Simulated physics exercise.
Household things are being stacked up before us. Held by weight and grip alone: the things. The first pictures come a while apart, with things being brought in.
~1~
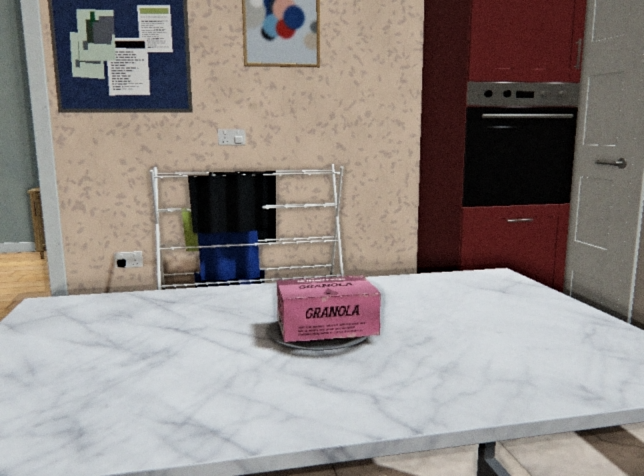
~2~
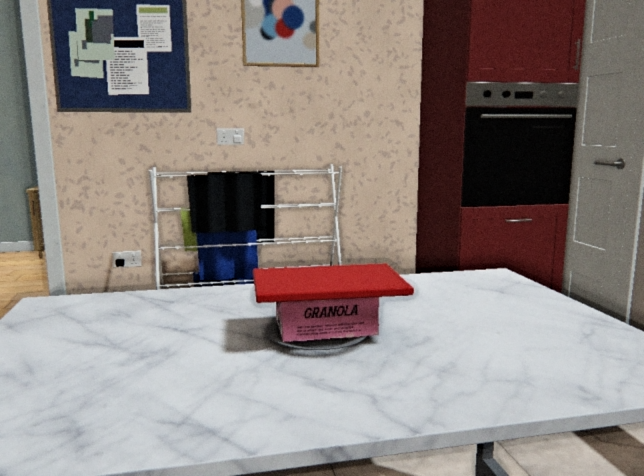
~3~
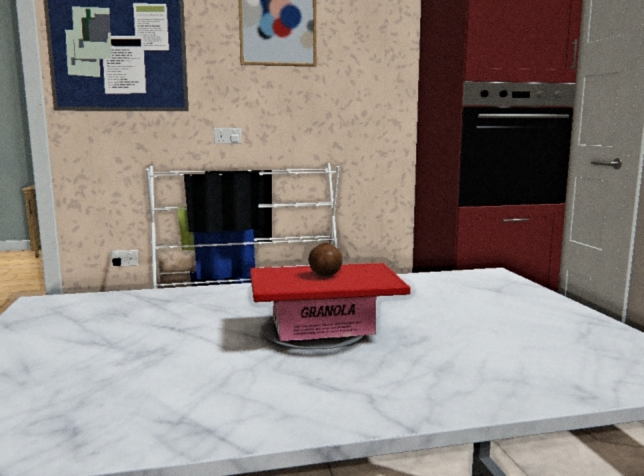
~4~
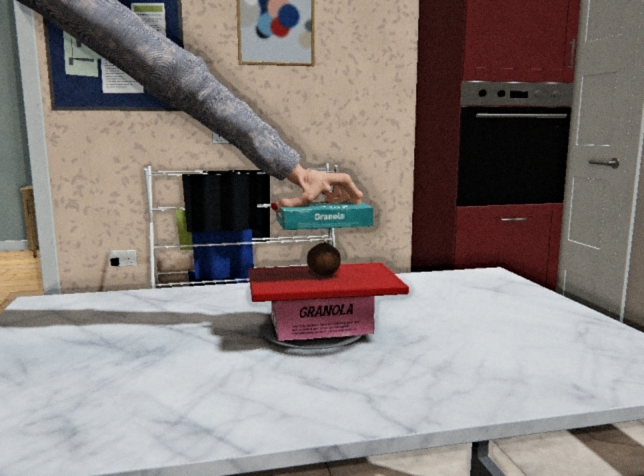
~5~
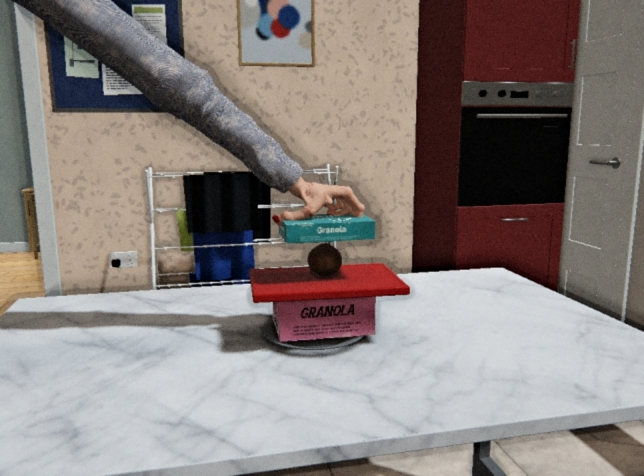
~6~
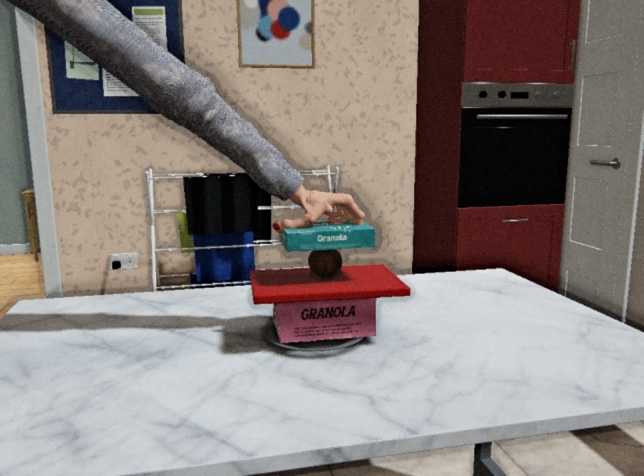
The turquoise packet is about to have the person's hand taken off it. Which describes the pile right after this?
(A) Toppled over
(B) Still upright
Option A: Toppled over.
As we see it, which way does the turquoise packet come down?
Its movement is toward the right.
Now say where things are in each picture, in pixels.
In the first frame, the last thing is not in view yet.
In the second frame, the last thing is not in view yet; pink box (325, 307).
In the third frame, the last thing is not in view yet; red tray (326, 281).
In the fourth frame, coming down; turquoise packet (323, 214); pink box (321, 306).
In the fifth frame, coming down; turquoise packet (325, 227); red tray (325, 281).
In the sixth frame, in place under the hand; turquoise packet (326, 235); pink box (322, 308).
Then, 0.60 s later than the last frame, turquoise packet tilted by 11° near (331, 236).
Then, 1.00 s later than the last frame, turquoise packet tilted by 39° near (352, 243); brown onion moved a little.
Then, 2.10 s later than the last frame, turquoise packet tilted by 37° near (356, 244); brown onion moved a little.
When it is over, lying over in the pile, turquoise packet; the other 4 as before. End places, in pixels of the last picture, turquoise packet near (355, 244). The pile gives way.
